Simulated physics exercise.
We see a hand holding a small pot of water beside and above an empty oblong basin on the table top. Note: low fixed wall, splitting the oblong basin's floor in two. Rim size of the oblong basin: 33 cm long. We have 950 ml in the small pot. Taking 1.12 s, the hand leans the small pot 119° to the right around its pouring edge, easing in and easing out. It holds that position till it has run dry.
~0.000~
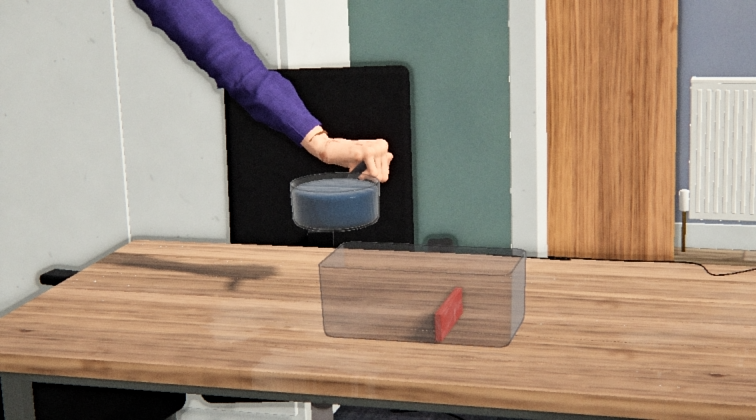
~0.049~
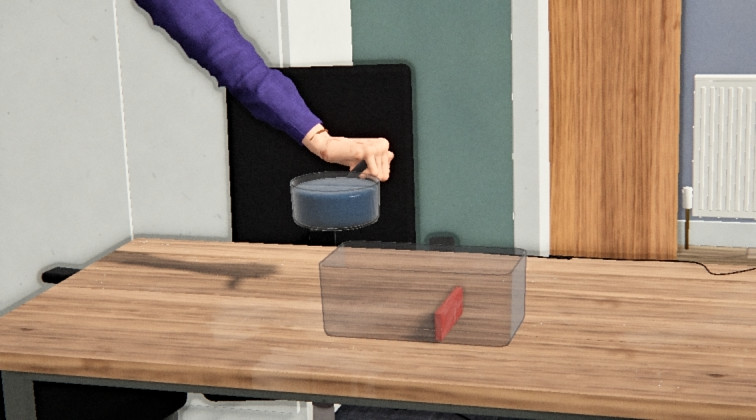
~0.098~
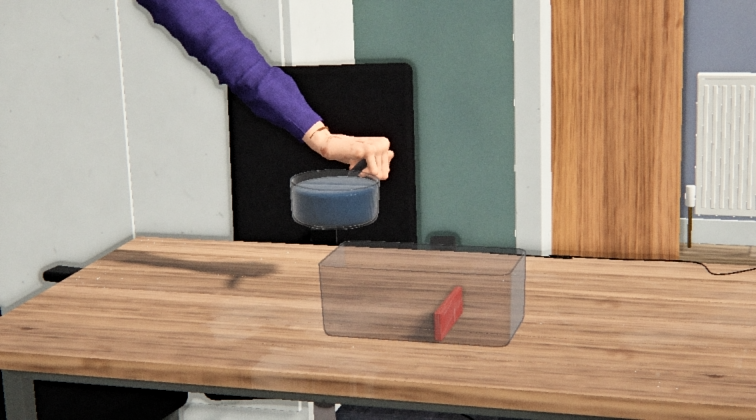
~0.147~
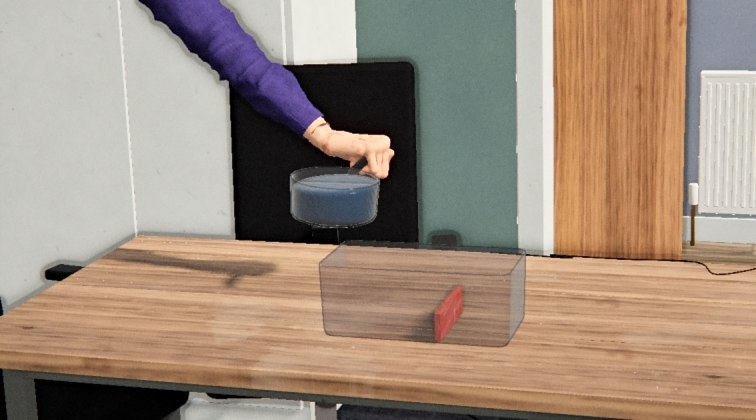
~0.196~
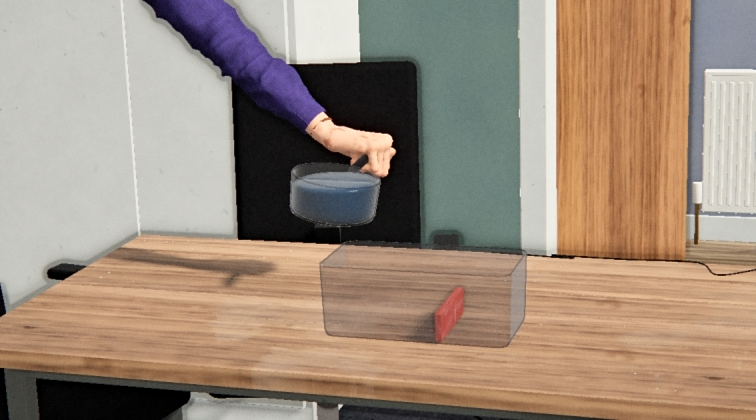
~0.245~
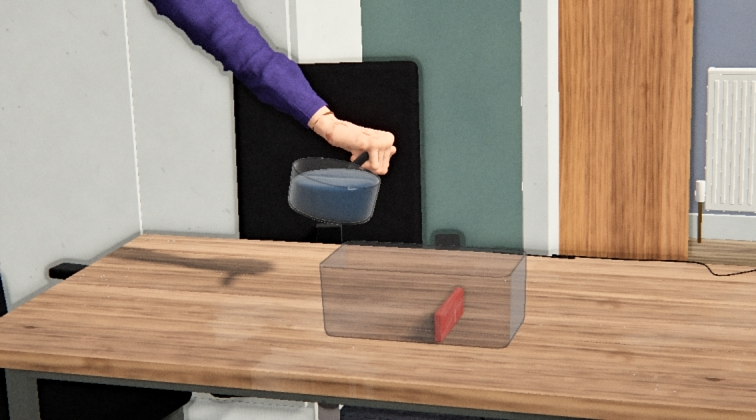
A hand in a purple sleeve slowly tilting a small clear pot of water rightward above an empty see-through basin.
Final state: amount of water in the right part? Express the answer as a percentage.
Approximately 49 %.
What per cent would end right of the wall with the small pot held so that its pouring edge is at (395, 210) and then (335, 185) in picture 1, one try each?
Near 70 in a hundred on the first go and near 10 in a hundred on the second.
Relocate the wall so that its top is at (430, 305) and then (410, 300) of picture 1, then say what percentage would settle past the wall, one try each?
It comes to 80 per cent, and then 90 per cent.
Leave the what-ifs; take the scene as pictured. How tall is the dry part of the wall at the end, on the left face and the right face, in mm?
Left roughly 34 mm; right roughly 22 mm.
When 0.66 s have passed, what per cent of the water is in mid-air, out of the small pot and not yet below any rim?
Near 42 per cent at that moment.
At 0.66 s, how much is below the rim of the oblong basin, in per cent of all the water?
About 14 per cent.
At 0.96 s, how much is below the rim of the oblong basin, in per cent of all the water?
84 per cent, give or take a little.
After 0.66 s the tilt is 76° and 43 per cent is still to pour, 14 is left of the wall and 0 right of it.
After 0.96 s the tilt is 113° and 3 per cent is still to pour, 32 is left of the wall and 53 right of it.
After 1.28 s the tilt is 119° and 0 per cent is still to pour, 50 is left of the wall and 49 right of it.
After 1.62 s the tilt is 119° and 0 per cent is still to pour, 50 is left of the wall and 49 right of it.
In the end 50 per cent lies left of the wall, 49 right of it and 2 outside.
